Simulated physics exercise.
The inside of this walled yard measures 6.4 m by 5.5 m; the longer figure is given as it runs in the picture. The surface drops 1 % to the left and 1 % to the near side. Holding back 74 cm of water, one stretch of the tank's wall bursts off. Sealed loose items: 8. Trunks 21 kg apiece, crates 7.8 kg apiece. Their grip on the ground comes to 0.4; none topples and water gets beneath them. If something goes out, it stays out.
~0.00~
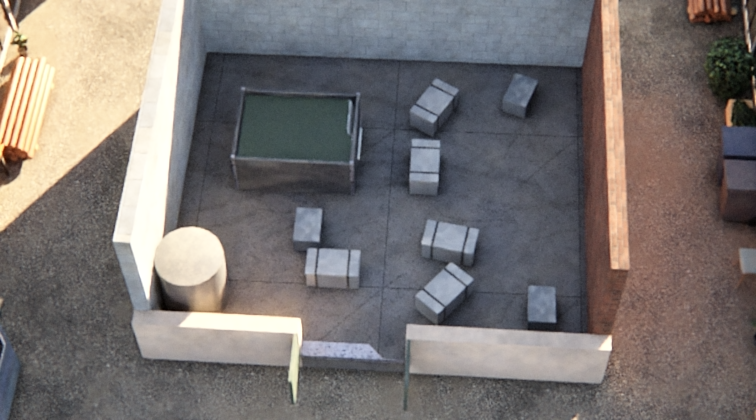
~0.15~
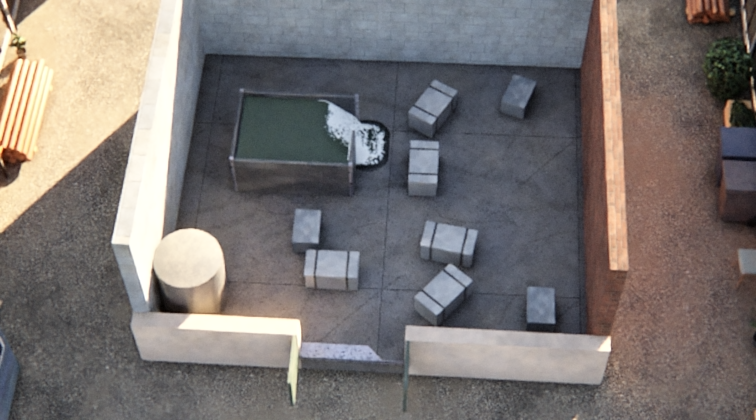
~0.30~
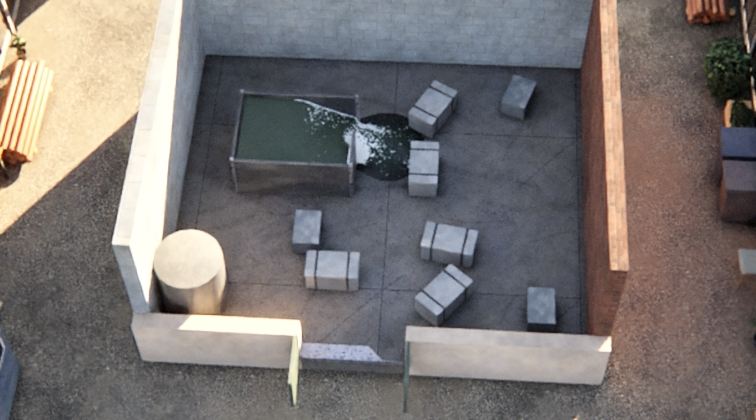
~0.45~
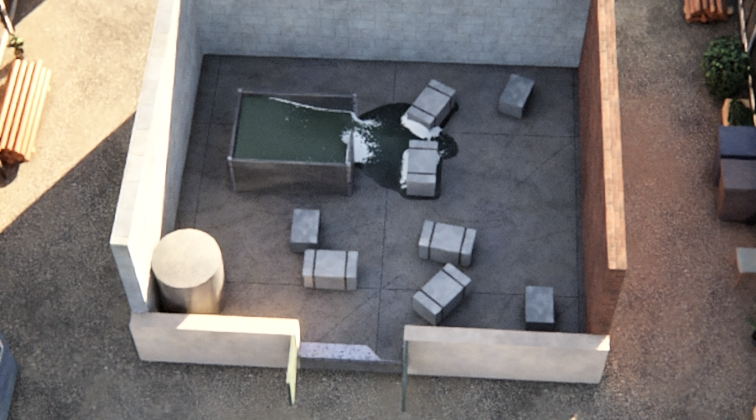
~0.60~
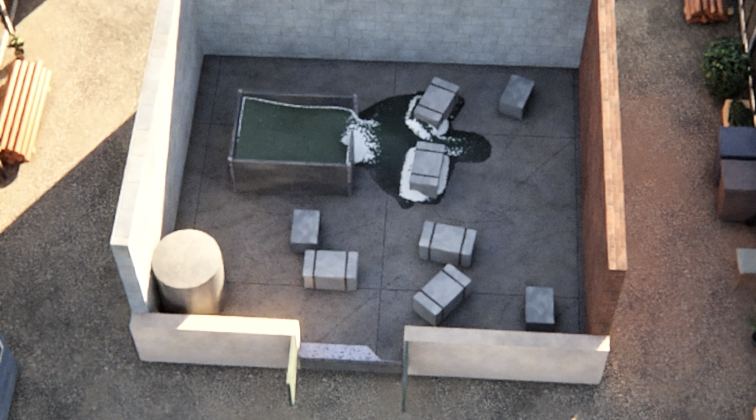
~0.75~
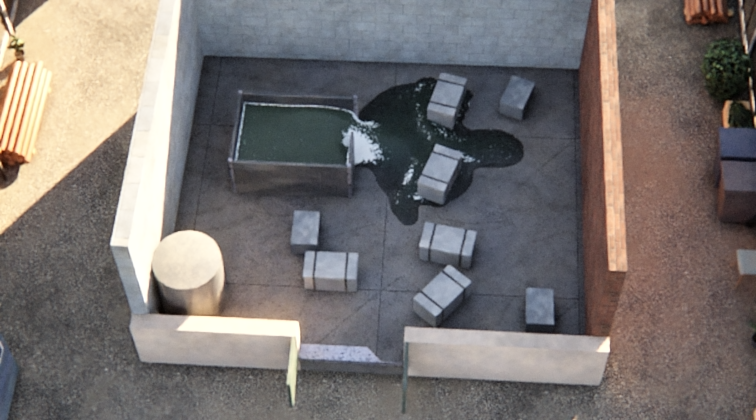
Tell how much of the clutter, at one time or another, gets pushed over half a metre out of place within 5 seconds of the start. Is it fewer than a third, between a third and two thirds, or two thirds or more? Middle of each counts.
Between a third and two thirds.
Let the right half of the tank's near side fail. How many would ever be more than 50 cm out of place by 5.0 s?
Then 4 of them would.
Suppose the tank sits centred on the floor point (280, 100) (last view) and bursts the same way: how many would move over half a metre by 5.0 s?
Then 3 of them would.
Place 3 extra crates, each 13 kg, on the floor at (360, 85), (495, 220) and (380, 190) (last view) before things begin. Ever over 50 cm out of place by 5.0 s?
Outcome: Stays within first, breaks the threshold next, stays within last.
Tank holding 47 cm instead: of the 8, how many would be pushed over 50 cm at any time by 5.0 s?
Then it comes to 3.
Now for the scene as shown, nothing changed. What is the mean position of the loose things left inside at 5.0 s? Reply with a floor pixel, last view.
Mean position approx. (434, 257).
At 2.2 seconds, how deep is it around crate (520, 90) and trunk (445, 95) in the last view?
Roughly 21 and 12 cm.
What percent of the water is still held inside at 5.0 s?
Roughly 100 percent.
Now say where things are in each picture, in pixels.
The first frame shows a trunk at (435, 100), on the bottom; a trunk at (425, 160), on the bottom; water covers 2.3 m2; 0 of 8 have shifted.
The second frame shows a trunk at (433, 101), on the bottom; a trunk at (424, 161) rests on the ground; 2.7 m2 under water; 0 of 8 have shifted.
The third frame shows a trunk at (434, 102) rests on the ground; a trunk at (424, 162) rests on the ground; water covers 3.4 m2; 0 of 8 have shifted.
The fourth frame shows a trunk at (432, 101) rests on the ground; a trunk at (423, 161) rests on the ground; water covers 4.2 m2; 0 of 8 have shifted.
The fifth frame shows a trunk at (437, 99) rests on the ground, 10 cm from its start; a trunk at (427, 163) rests on the ground, 8 cm from its start; water covers 5.1 m2; 2 of 8 have shifted.
The sixth frame shows a trunk at (447, 94) rests on the ground, 31 cm from its start; a trunk at (440, 167) rests on the ground, 29 cm from its start; 6.4 m2 under water; 2 of 8 have shifted.
After 1.1 s 2 of 8 are over 50 cm from their spots; 0 afloat.
After 2.2 s 3 of 8 are over 50 cm from their spots; 2 afloat.
After 3.5 s 4 of 8 are over 50 cm from their spots; 3 afloat.
After 5.0 s 4 of 8 are over 50 cm from their spots, and 4 have been at some point; 4 afloat.
